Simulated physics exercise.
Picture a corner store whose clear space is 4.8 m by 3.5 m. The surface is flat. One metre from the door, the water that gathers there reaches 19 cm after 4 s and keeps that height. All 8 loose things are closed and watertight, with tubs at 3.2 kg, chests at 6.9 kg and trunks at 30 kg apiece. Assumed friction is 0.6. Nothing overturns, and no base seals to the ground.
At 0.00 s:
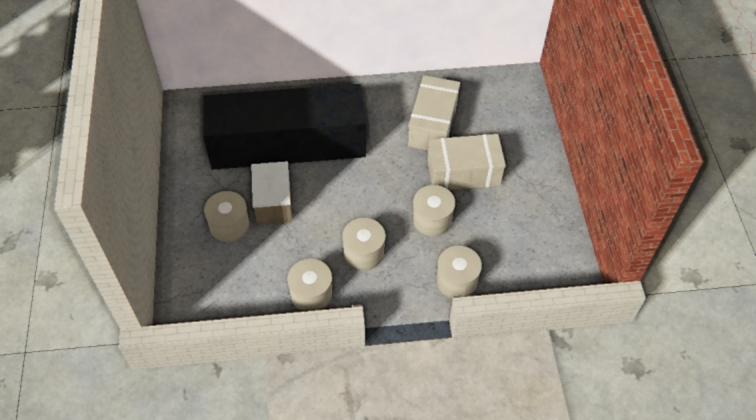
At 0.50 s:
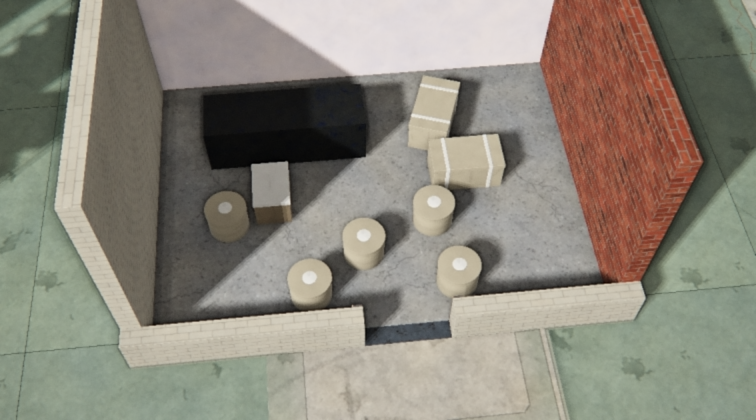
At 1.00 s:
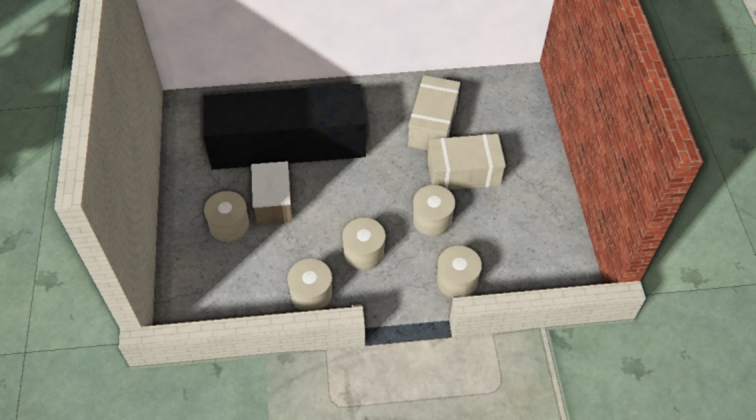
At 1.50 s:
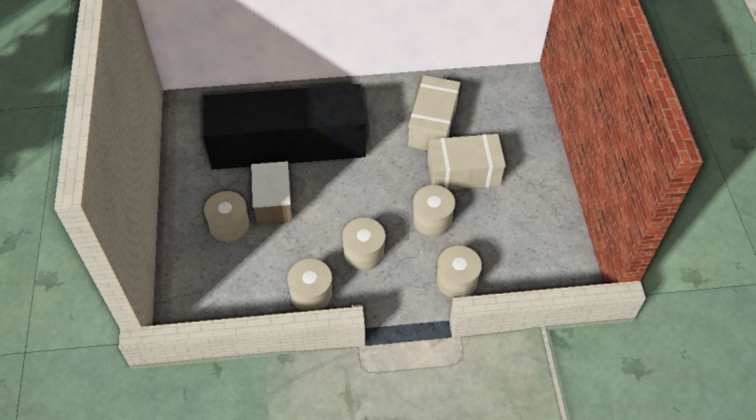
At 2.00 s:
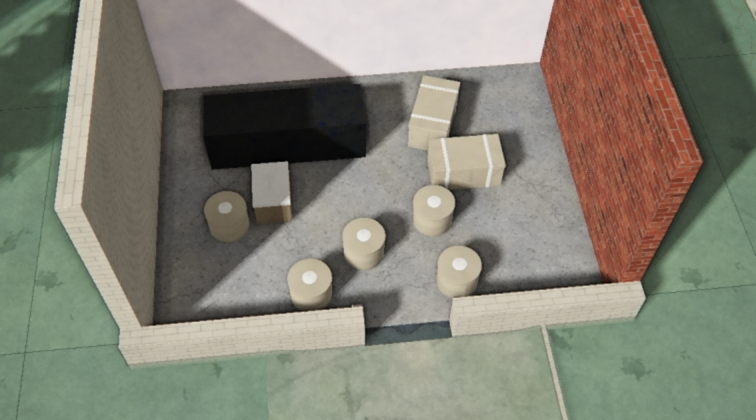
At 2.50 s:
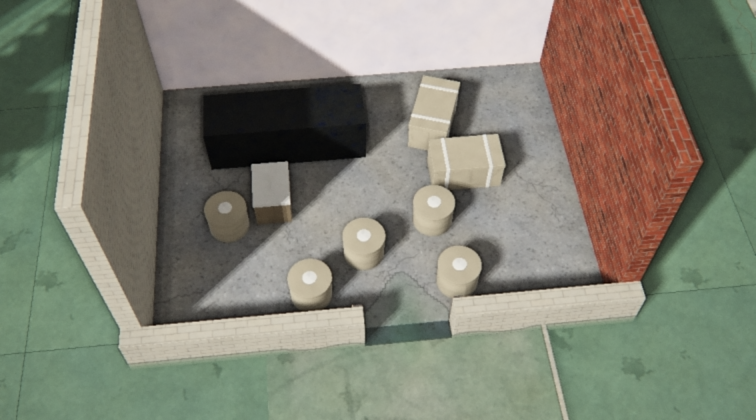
Outside a small walled store holding pale tubs, boxes and a long black chest, greenish water spread over the paving, closed in on the doorway, then crept just inside while everything indoors stayed still.
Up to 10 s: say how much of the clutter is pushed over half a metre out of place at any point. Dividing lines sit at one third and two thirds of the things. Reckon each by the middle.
My call: One to two thirds of them.
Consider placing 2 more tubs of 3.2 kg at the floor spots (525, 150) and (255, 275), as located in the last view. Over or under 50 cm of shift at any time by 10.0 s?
First one stays within it, second one stays within it.
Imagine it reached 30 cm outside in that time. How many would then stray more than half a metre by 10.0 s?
In that case the number is 8.
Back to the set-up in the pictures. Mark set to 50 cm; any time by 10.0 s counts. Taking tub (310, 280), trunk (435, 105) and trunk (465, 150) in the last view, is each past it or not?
Taking them in that order, the first is within the limit, the second within the limit and the third within the limit.
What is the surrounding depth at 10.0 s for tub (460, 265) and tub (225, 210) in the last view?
About 3 and 6 cm.
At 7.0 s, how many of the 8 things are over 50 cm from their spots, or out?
At that time I count 4.
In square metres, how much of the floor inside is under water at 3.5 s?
At that time the wet patch spans about 2.0 m2.
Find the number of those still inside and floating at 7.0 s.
It comes to 1.
After 3.5 s 0 of 8 are over 50 cm from their spots; 0 afloat.
After 4.5 s 1 of 8 are over 50 cm from their spots; 1 afloat.
After 7.0 s 4 of 8 are over 50 cm from their spots; 1 afloat.
After 10.0 s 5 of 8 are over 50 cm from their spots, and 5 have been at some point; 6 afloat.
